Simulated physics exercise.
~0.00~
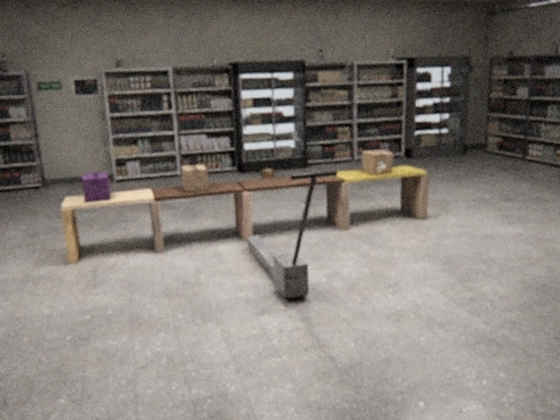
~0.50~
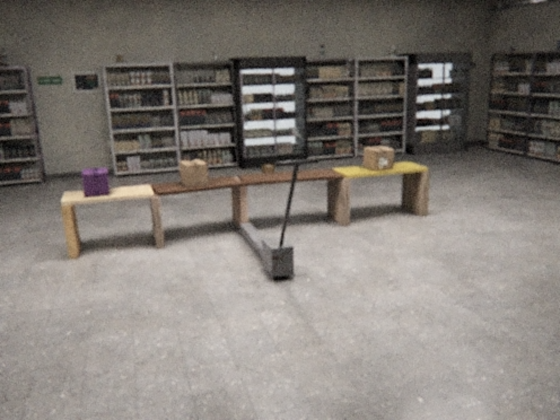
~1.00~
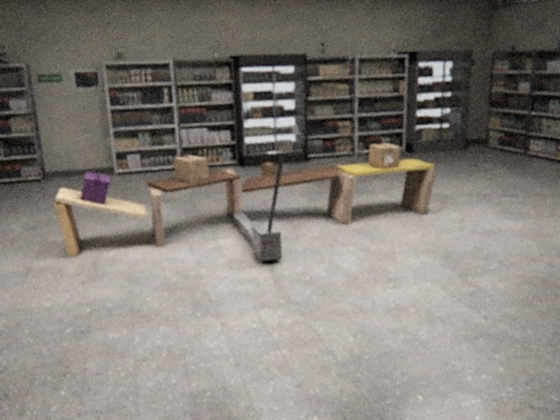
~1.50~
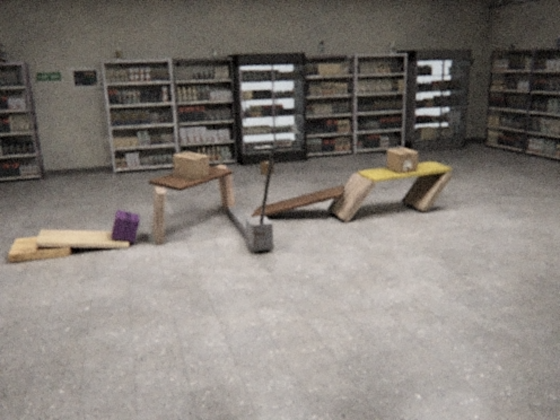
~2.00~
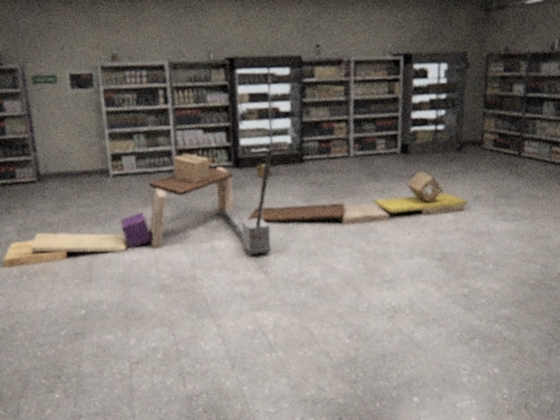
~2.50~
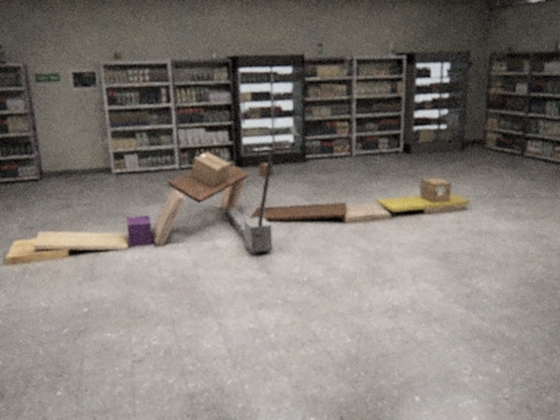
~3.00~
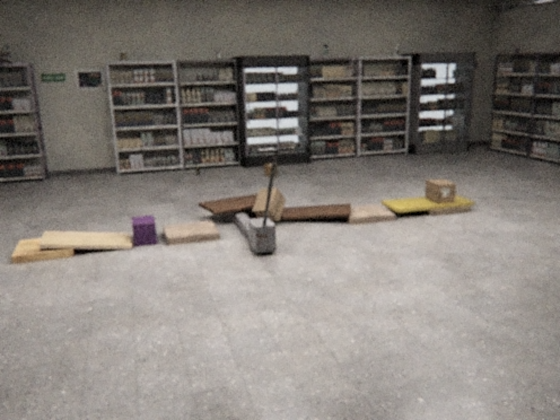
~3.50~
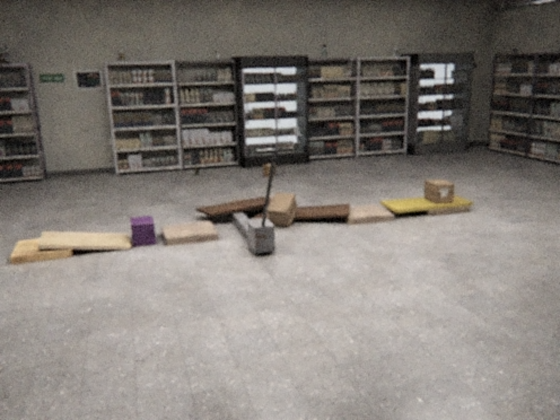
The clip shows a row of boards on upright slabs, topped with cartons, as a low jack moves in near the middle; the left end drops first, then the yellow-board side, and finally the brown-topped section, leaving everything collapsed along the floor.
